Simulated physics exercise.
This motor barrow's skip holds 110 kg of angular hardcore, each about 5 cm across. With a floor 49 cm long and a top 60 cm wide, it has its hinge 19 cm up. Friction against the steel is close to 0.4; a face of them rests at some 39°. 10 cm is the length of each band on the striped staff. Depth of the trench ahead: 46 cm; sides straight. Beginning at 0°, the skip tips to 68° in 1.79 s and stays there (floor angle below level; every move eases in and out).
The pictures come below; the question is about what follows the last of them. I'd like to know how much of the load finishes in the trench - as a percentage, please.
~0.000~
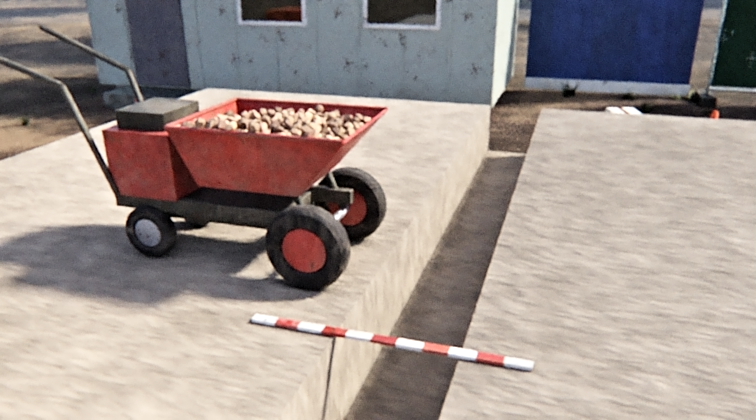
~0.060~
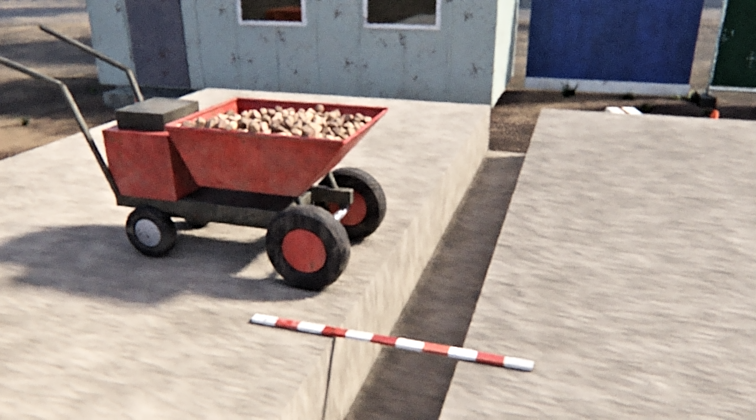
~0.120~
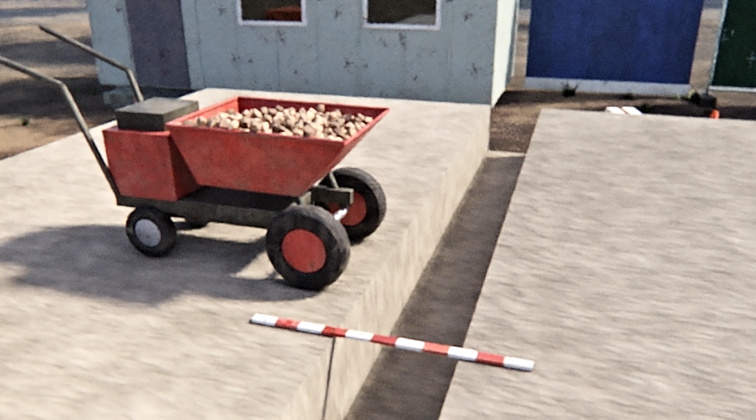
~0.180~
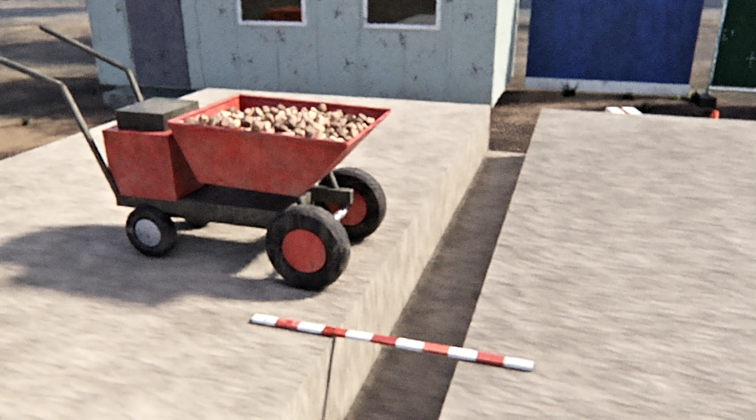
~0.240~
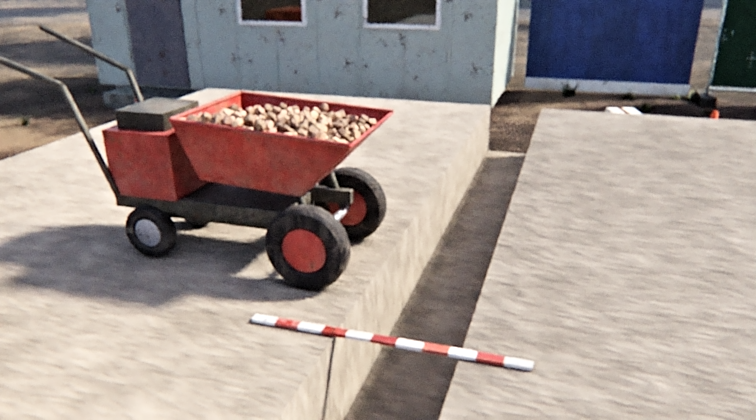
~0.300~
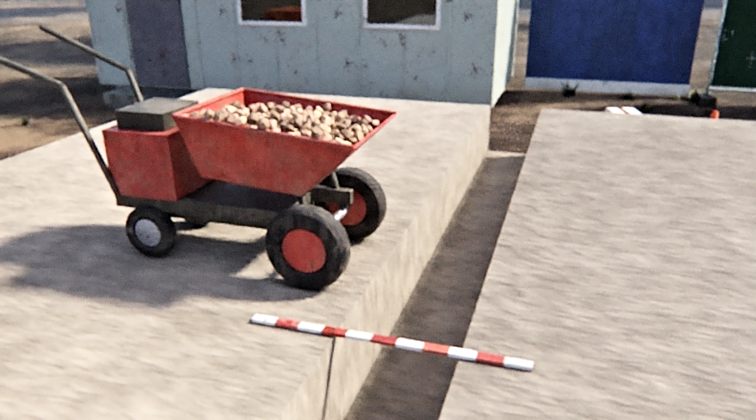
Somewhere near 79 per cent of it finishes in the trench.
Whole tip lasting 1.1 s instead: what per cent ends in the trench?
Expected share: Around 70%.
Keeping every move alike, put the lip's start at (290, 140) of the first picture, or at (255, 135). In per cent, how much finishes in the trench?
Around 95 and then 85 percent.
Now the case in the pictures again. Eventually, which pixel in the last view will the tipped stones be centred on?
Their middle lands near (456, 348).
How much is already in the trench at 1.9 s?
Close to 20 per cent at that time.
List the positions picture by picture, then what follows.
The skip is at 0°, its lip at (343, 142); the top of the load is at (299, 117), in the first picture.
The skip is at 0°, its lip at (344, 143); the top of the load is at (299, 117); the stones move at 0.1 m/s on average, in the second picture.
The skip is at 1°, its lip at (345, 143); the top of the load is at (300, 116); the stones move at 0.1 m/s on average, in the third picture.
Lip at (347, 144), floor tilted 2°, highest stones at (292, 115); the stones move at 0.2 m/s on average, in the fourth picture.
The skip is at 3°, its lip at (350, 146); the top of the load is at (274, 114); the stones move at 0.2 m/s on average, in the fifth picture.
Lip at (354, 148), floor tilted 5°, highest stones at (267, 111); the stones move at 0.3 m/s on average, in the sixth picture.
After 1.3 s the floor is at 57°; 100 % in the skip; the foremost stones are at (436, 221).
After 1.9 s the floor is at 68°; 71 % in the skip, 22 % in the trench, 6 % past the trench; the foremost stones are at (517, 303).
After 2.2 s the floor is at 68°; 43 % in the skip, 42 % in the trench, 15 % past the trench; the foremost stones are at (567, 299).
After 4.2 s the floor is at 68°; 6 % in the skip, 79 % in the trench, 15 % past the trench; the foremost stones are at (574, 286).
